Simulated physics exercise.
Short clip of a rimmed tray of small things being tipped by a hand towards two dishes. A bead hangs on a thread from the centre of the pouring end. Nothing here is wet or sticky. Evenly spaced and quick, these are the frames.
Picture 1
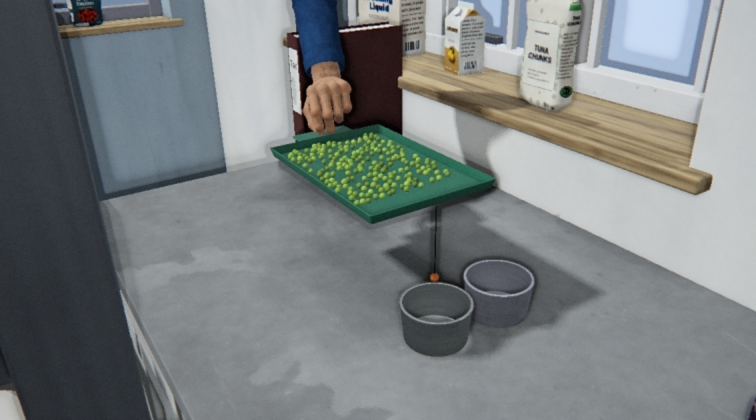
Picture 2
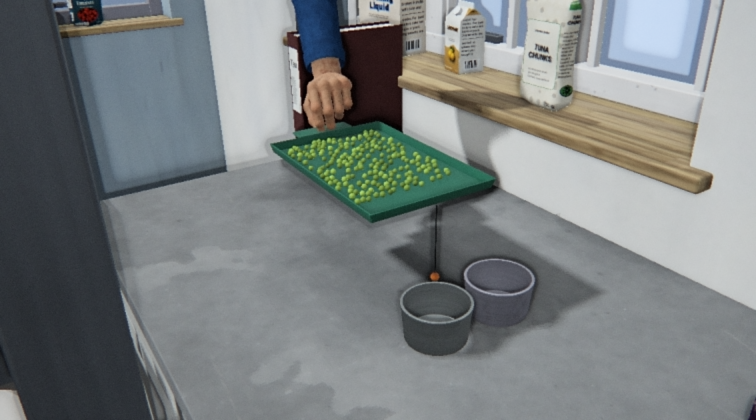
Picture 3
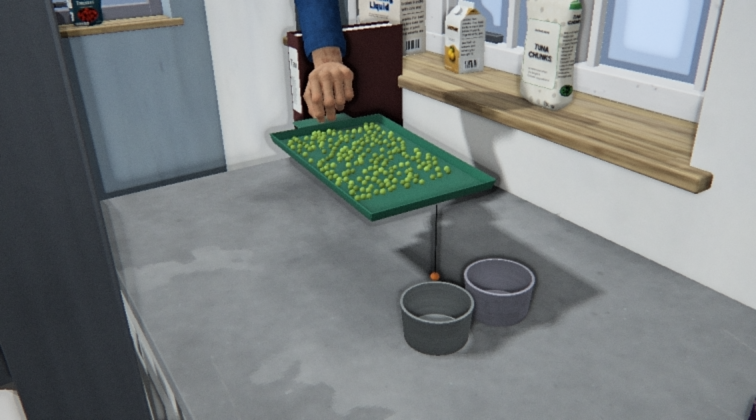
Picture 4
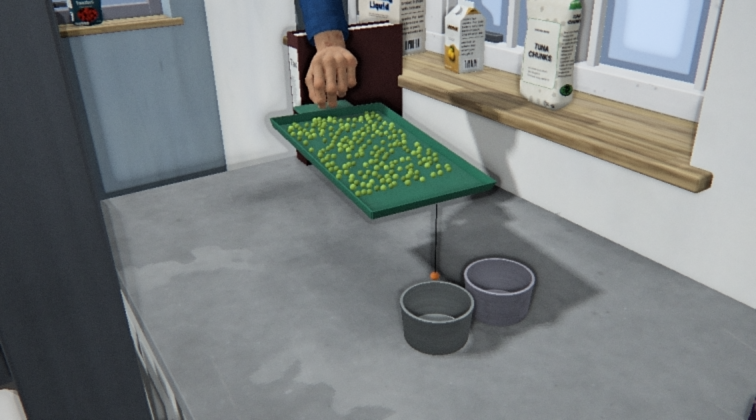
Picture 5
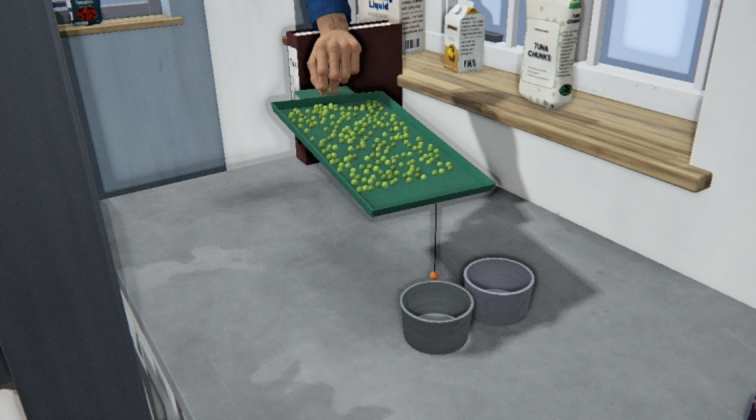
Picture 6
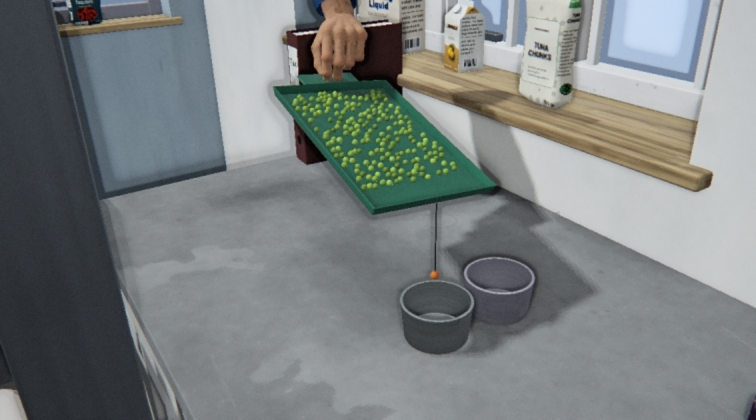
A green rimmed tray scattered with small green dried peas is held by a hand in a blue sleeve above a grey kitchen worktop, seen from above. Below its near end, an orange bead hangs on a thread beside two dishes, dark grey and purplish grey, with cartons on a wooden sill behind. The hand steadily raises the far end, steepening the tray, and some peas begin shifting down it.
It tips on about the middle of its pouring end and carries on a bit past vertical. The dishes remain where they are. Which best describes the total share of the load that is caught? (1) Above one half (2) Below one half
Answer: 1.
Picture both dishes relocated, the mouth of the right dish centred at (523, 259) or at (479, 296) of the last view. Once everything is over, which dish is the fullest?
Result, first place: The lefthand one; second place: The righthand one.
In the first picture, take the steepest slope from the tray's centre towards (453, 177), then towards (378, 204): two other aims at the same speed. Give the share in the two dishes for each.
Roughly 60 per cent, and 10 per cent.
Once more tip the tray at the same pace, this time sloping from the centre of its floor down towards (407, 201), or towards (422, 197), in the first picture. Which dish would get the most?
Note: Place 1, the dish at the left; place 2, the dish at the left.
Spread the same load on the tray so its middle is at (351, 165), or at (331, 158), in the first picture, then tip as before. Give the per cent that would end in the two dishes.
First case: Around 80 %; second case: Around 60 %.
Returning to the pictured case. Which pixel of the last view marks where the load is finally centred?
Close to (497, 304).
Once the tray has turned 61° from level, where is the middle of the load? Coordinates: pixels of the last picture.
Near the pixel (478, 197).
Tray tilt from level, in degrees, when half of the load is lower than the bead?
Roughly 80°.
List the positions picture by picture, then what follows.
Corners of the pouring end (371, 214) and (491, 178), level; middle of the load (364, 163), dried peas; left dish (458, 334); right dish (521, 306); bead on its thread (435, 277), in the first picture.
Corners of the pouring end (372, 213) and (492, 178), level; middle of the load (364, 161), in the second picture.
Corners of the pouring end (372, 212) and (492, 179), tipped barely, lowest at the right corner; middle of the load (364, 155), in the third picture.
Corners of the pouring end (373, 210) and (492, 181), tipped a little, lowest at the right corner; middle of the load (365, 146), in the fourth picture.
Corners of the pouring end (374, 208) and (492, 182), tipped a little, lowest at the right corner; middle of the load (366, 138), in the fifth picture.
Corners of the pouring end (375, 206) and (493, 184), tipped clearly, lowest at the right corner; middle of the load (371, 131), roughly a third on the move; left dish (459, 331); right dish (522, 304), in the sixth picture.
Just after the last frame, tray tipped steeply; roughly two thirds on the tray; about a tenth in the right dish; just a few outside both; roughly a third in the air.
A moment on, tray tipped right over; about a tenth on the tray; about a tenth in the left dish; roughly half in the right dish; about a tenth outside both; about a tenth in the air.
Further on, tray tipped past a quarter turn; about a tenth in the left dish; the larger part in the right dish; roughly a quarter outside both.
When it is over, tray tipped past a quarter turn; about a tenth in the left dish; the larger part in the right dish; roughly a quarter outside both.
